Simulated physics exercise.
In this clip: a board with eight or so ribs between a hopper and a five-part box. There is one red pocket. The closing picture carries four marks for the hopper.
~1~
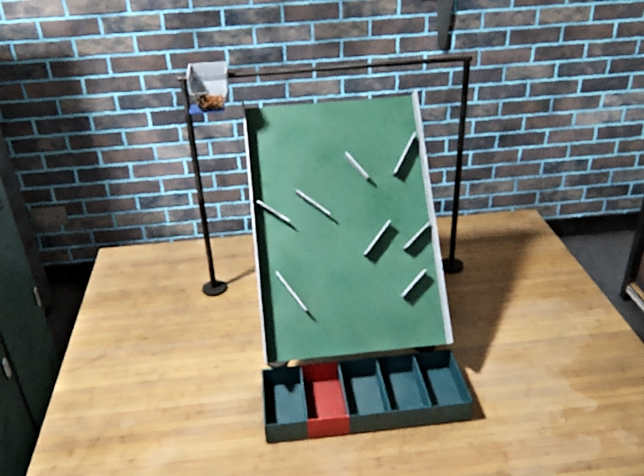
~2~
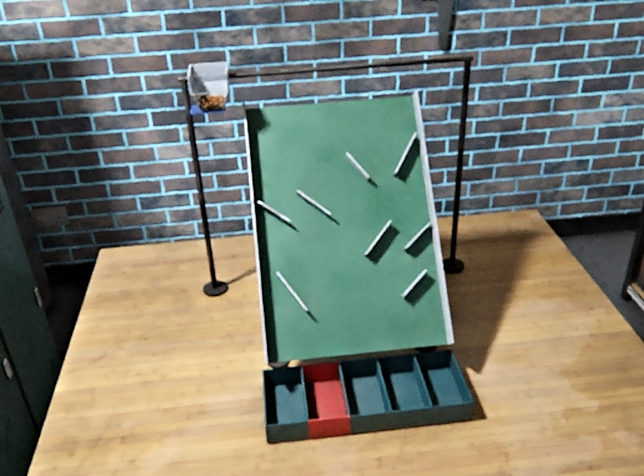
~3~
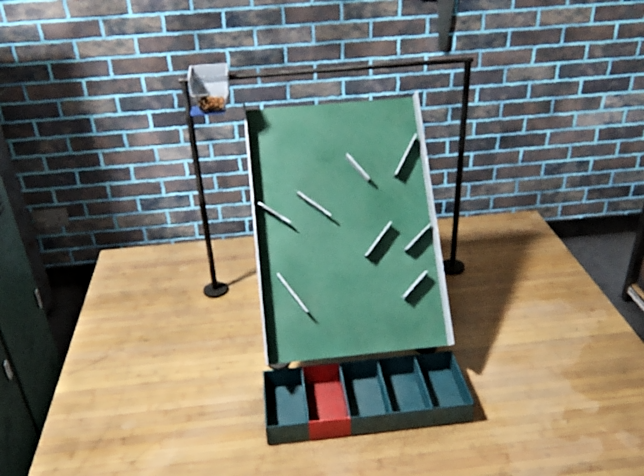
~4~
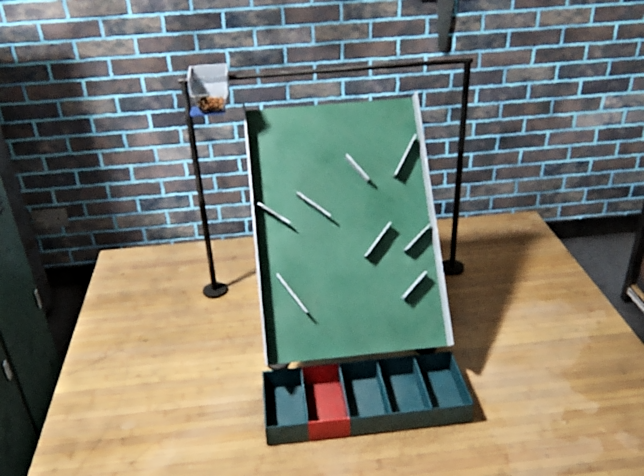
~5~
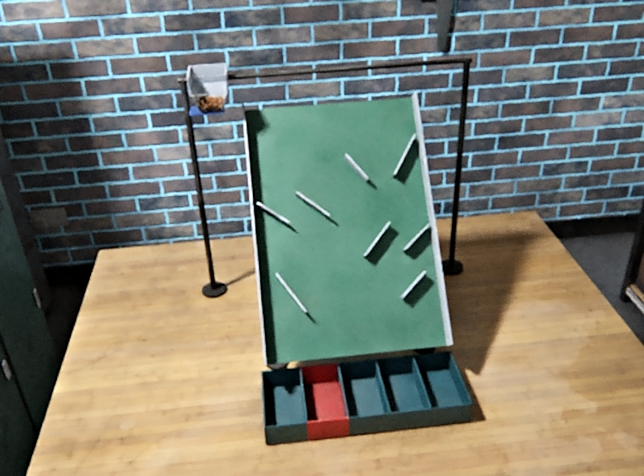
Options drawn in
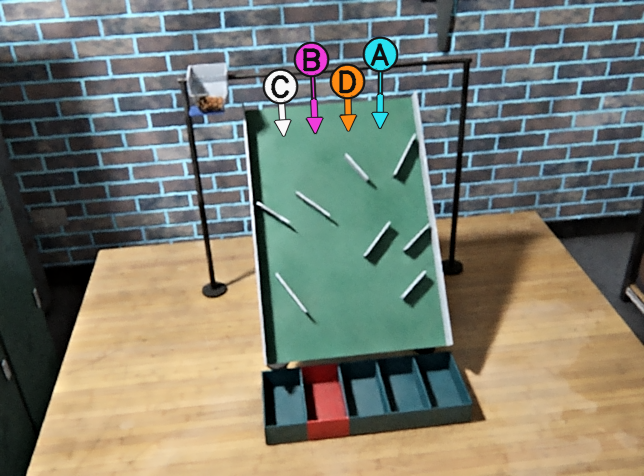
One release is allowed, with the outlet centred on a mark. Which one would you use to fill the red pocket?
A beats the others.
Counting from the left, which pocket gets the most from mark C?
It is the third one.
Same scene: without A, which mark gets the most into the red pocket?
C it is.
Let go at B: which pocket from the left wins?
The third from the left.
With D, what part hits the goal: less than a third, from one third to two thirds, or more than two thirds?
It is less than a third.
On the marked copy, mark A meets the board at (380, 122); mark B meets the board at (315, 127); mark C meets the board at (283, 130); mark D meets the board at (348, 124).
With A, about half in the red pocket, about a third in other pockets, a small part outside the box.
With B, a small part in the red pocket, most in other pockets, a small part outside the box.
With C, about a quarter in the red pocket, about half in other pockets, a small part outside the box.
With D, a small part in the red pocket, most in other pockets, a small part outside the box.
